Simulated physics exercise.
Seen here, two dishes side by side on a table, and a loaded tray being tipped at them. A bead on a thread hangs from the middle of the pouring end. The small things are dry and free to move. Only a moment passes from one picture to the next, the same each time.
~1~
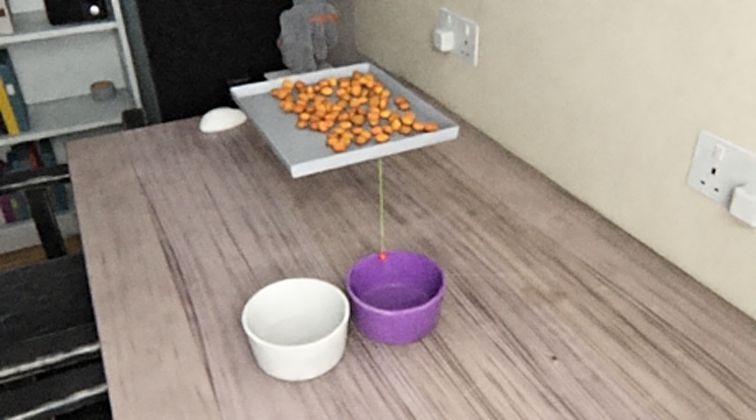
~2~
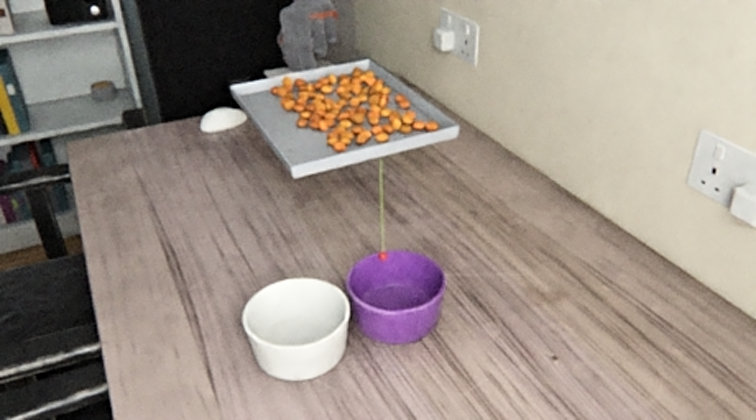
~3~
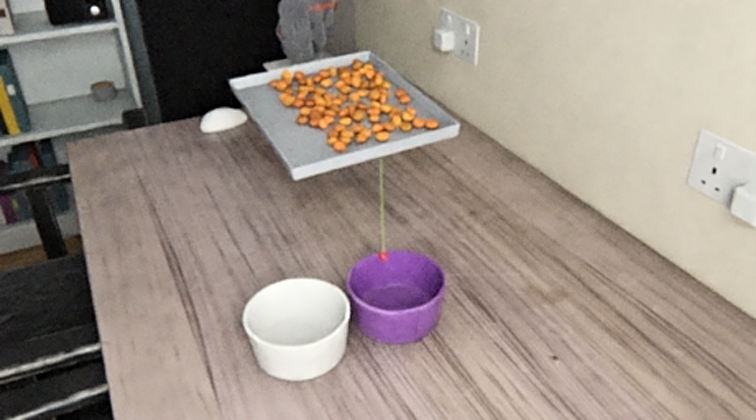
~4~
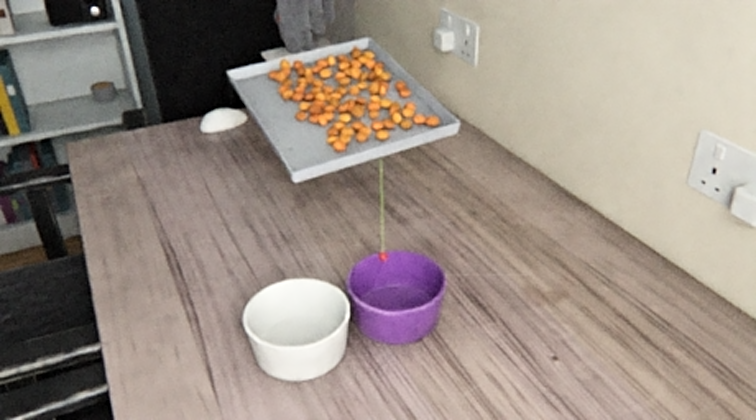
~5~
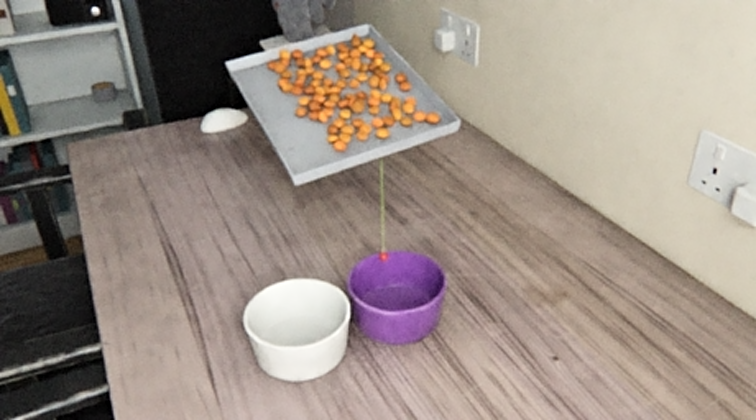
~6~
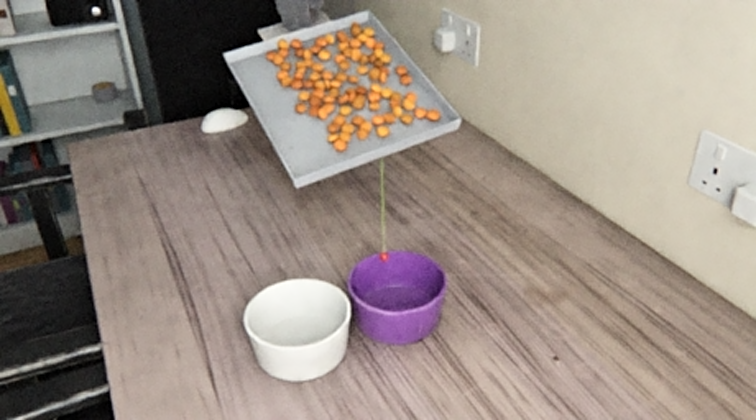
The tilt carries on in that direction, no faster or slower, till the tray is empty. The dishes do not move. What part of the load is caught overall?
In the dishes lies the larger part of it.
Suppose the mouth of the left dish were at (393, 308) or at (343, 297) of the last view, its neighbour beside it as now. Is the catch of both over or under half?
At the first place below a half, at the second over half.
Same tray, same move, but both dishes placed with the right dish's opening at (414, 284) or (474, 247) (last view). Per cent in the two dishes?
About 80 and 20 per cent.
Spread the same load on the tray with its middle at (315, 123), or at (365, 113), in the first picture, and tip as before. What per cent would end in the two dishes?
First some 80, then 80 per cent.
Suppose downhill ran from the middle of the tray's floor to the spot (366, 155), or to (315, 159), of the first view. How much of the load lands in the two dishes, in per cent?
About 70 and 70 per cent.
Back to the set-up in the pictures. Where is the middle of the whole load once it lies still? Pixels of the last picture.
Near (316, 336).
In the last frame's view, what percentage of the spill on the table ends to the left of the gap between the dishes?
Roughly 60 in a hundred.
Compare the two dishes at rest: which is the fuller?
That is the dish on the left.
Shortly afterwards, tray tipped steeply; all but a few on the tray; only a few in the air.
Next, tray tipped right over; near a quarter on the tray; near half in the left dish; a little in the right dish; a little outside both; a little in the air.
Some moments later, tray tipped past a quarter turn; near two thirds in the left dish; near a quarter in the right dish; near a quarter outside both.
In the end, tray tipped past a quarter turn; near two thirds in the left dish; near a quarter in the right dish; near a quarter outside both.
